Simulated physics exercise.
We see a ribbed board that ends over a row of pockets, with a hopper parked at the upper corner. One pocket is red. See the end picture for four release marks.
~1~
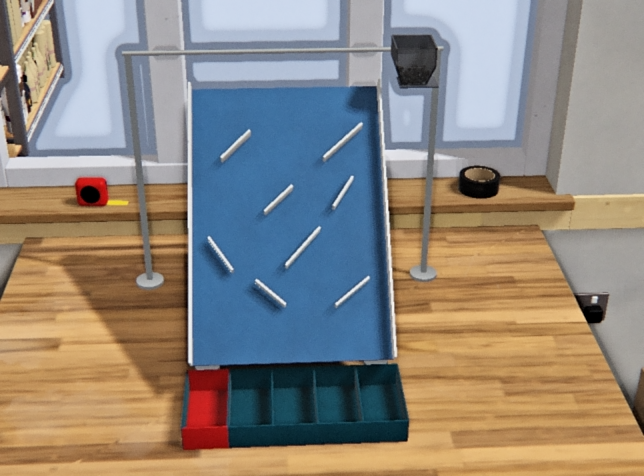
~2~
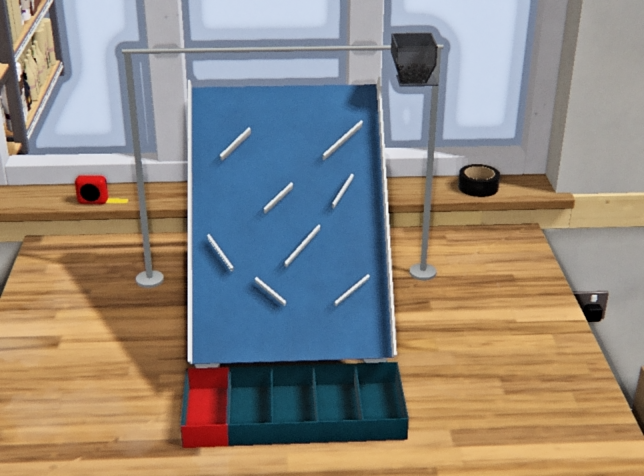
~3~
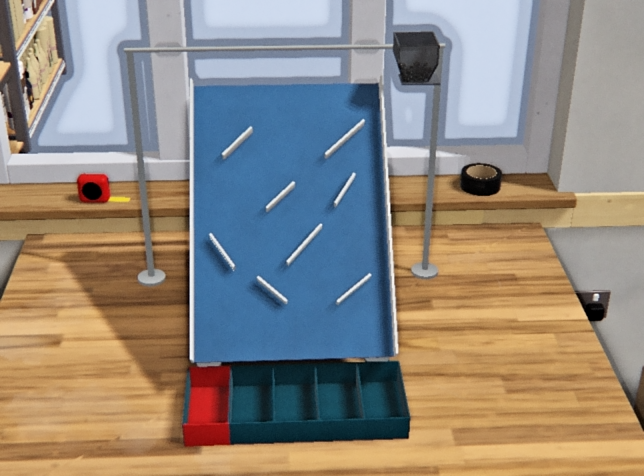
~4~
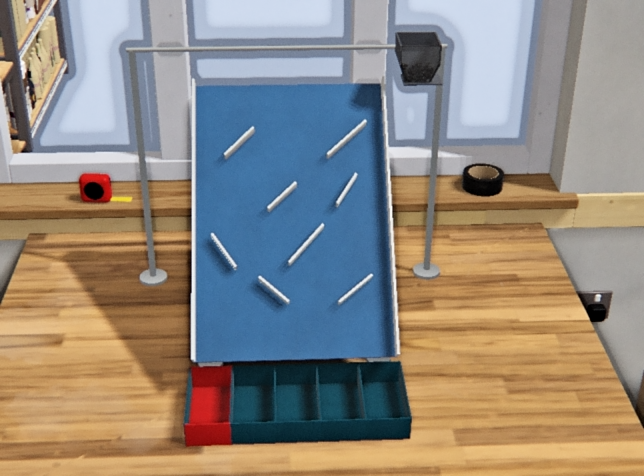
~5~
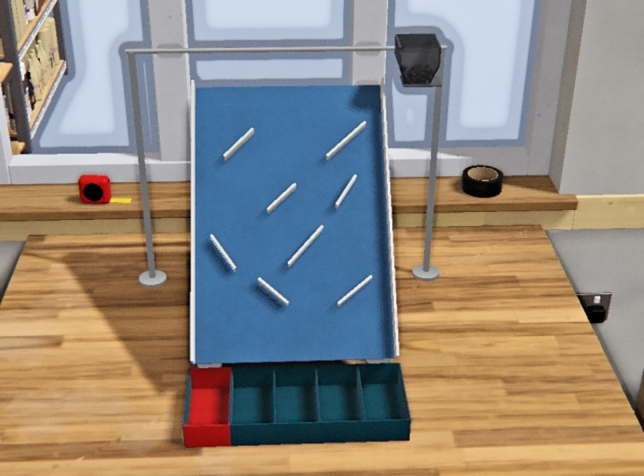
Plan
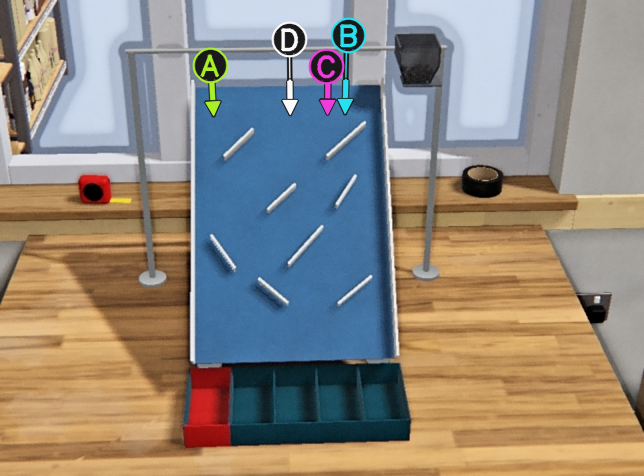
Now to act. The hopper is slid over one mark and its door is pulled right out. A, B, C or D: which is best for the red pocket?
Best: A.
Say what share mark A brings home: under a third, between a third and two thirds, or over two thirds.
Over two thirds.
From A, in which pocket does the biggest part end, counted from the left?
The first from the left.
On the marked copy, mark A meets the board at (213, 110); mark B meets the board at (345, 108); mark C meets the board at (327, 109); mark D meets the board at (290, 109).
For mark A, most in the red pocket, a small part in other pockets, a small part outside the box.
For mark B, a small part in the red pocket, most in other pockets.
For mark C, a small part in the red pocket, nearly all in other pockets.
For mark D, a stray few in the red pocket, nearly all in other pockets.
